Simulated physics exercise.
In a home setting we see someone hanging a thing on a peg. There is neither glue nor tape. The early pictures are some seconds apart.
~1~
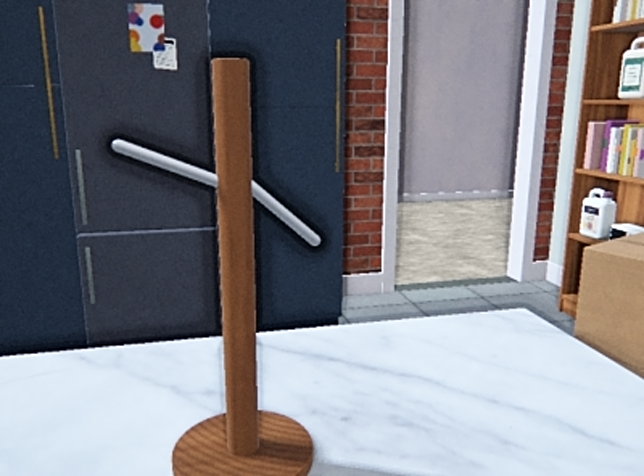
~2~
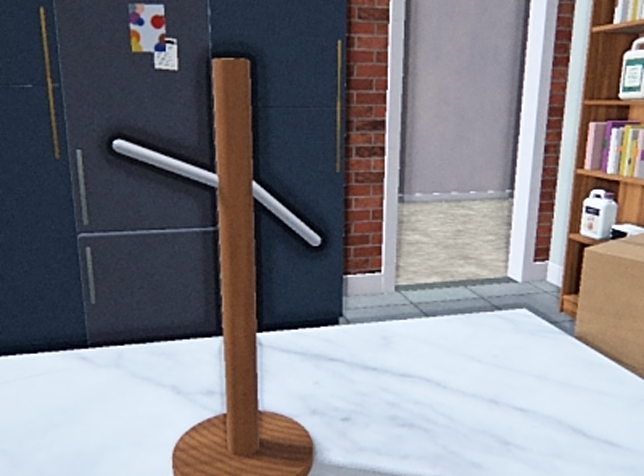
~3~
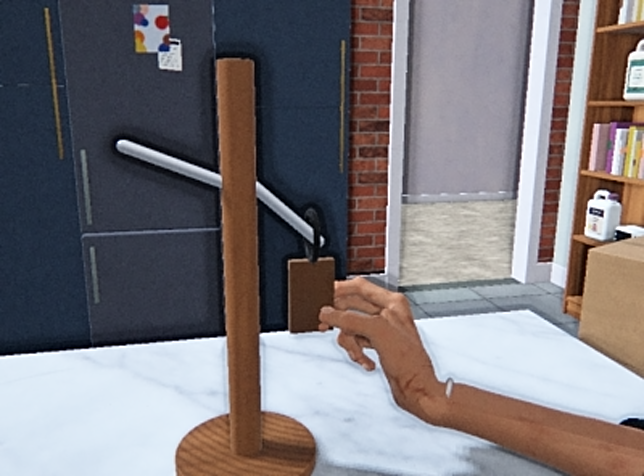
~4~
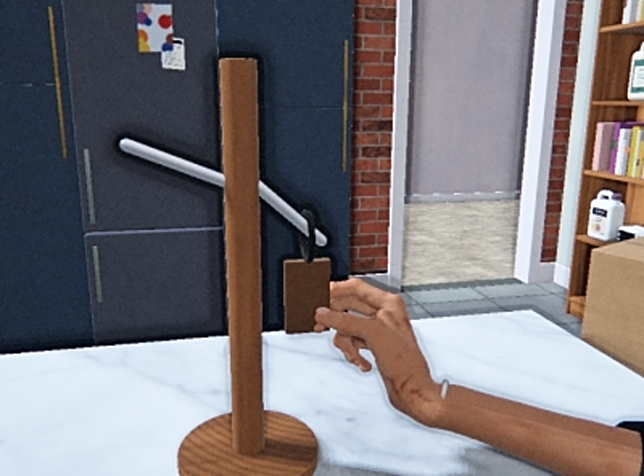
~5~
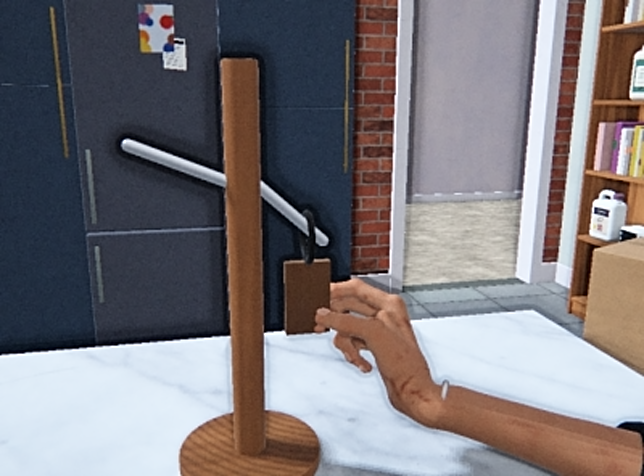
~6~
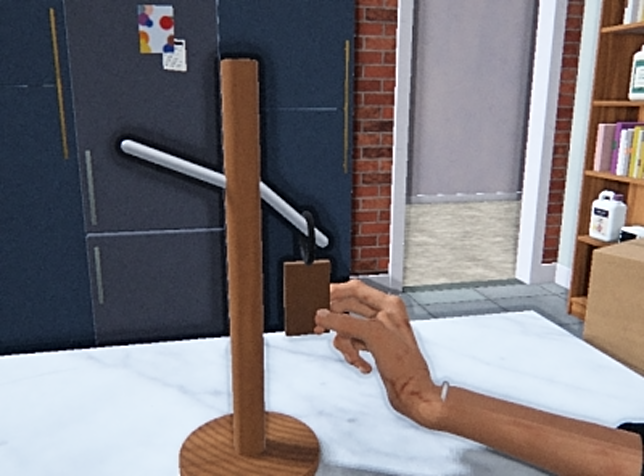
A hand appears from the right, holding a brown tag at the peg's right end.
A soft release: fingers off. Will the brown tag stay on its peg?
No.
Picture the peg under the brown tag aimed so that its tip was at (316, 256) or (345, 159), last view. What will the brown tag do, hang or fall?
First the brown tag loses its grip, and the next time it keeps its grip.
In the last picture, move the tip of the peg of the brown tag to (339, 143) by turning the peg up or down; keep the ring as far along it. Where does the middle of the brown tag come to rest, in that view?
It'd wind up at about (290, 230) in the last view.
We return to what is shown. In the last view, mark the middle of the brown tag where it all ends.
(367, 423).
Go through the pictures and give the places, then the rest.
Peg stand (226, 277), in the first frame.
Peg stand (227, 277), in the second frame.
Still on the way; brown tag (311, 271); peg stand (230, 278), in the third frame.
Still on the way; brown tag (308, 272); peg stand (233, 277), in the fourth frame.
Still on the way; brown tag (307, 272); peg stand (234, 277), in the fifth frame.
In place, still held; brown tag (307, 274); peg stand (234, 278), in the sixth frame.
Then, 0.16 s on from there, brown tag turned 29° from its first pose near (323, 317).
Then, 0.24 s on from there, brown tag on its way down near (341, 391).
In the end, the brown tag falls off, near (367, 424).
